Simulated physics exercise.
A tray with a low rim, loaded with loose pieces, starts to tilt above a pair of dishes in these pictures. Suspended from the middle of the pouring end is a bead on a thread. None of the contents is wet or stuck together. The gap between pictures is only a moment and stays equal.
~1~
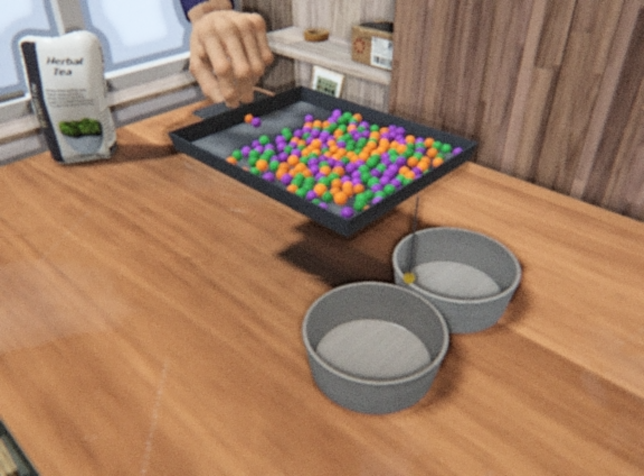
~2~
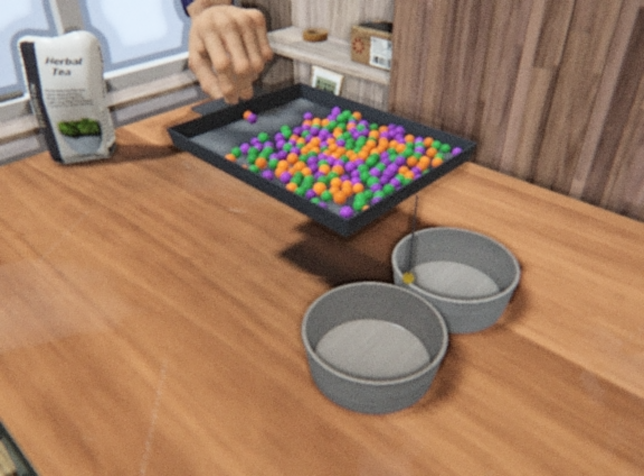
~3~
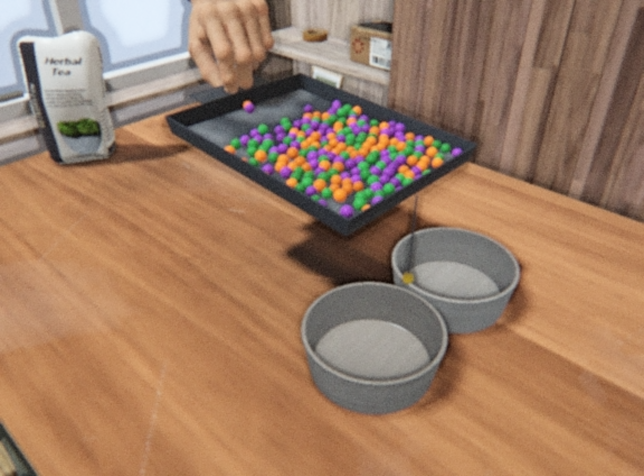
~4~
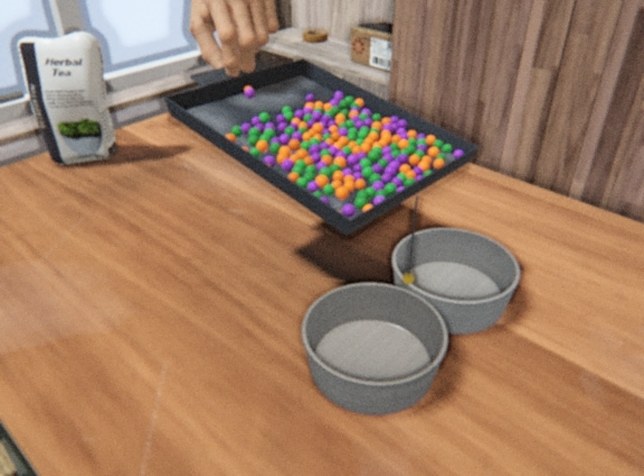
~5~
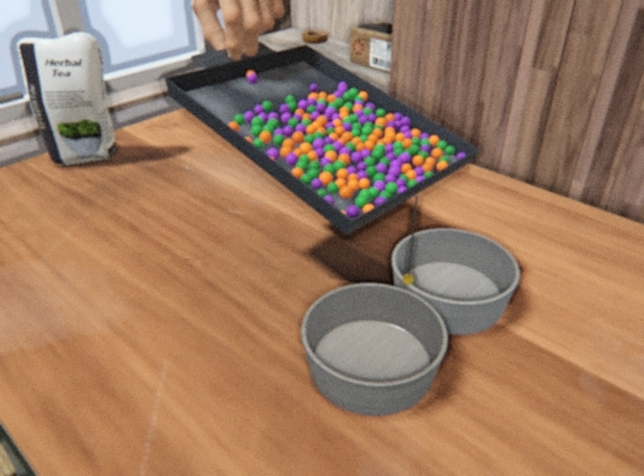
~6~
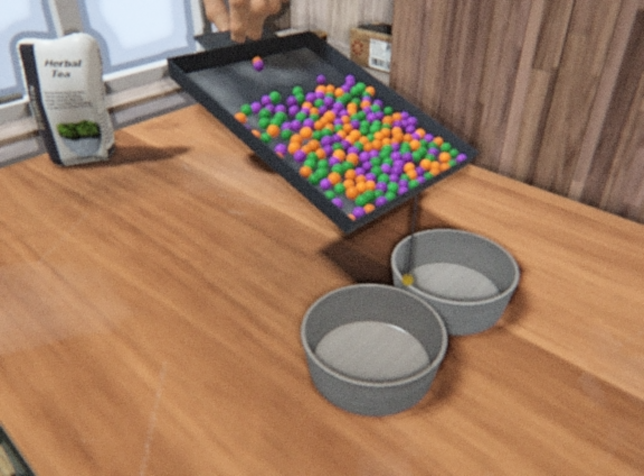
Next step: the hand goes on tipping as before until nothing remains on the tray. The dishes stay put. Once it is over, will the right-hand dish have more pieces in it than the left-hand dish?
Yes.
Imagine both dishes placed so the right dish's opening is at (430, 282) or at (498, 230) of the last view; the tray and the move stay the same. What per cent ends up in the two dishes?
About 50 % and 50 %.
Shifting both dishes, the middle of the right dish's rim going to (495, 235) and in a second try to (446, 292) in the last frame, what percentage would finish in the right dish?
I'd expect some 10 percent, and then some 60 percent.
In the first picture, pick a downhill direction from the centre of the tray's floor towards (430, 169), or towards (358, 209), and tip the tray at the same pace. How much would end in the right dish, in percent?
The share is 90 per cent in the first and 0 per cent in the second.
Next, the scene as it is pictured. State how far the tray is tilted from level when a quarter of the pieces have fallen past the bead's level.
85° or so.
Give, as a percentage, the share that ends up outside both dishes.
My estimate is close to 40 %.
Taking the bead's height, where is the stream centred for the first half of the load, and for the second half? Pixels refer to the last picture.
I'd place the first part at (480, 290) and the rest at (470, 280).
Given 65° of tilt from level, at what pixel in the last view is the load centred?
Near (418, 152).
Just after the last frame, tray tipped steeply; almost all on the tray; just a few in the air.
A moment on, tray tipped past a quarter turn; about a tenth on the tray; about a tenth in the left dish; roughly a third in the right dish; roughly a third outside both; about a tenth in the air.
Further on, tray tipped past a quarter turn; about a tenth in the left dish; roughly half in the right dish; roughly a third outside both.
When it is over, tray tipped past a quarter turn; about a tenth in the left dish; roughly half in the right dish; roughly a third outside both.
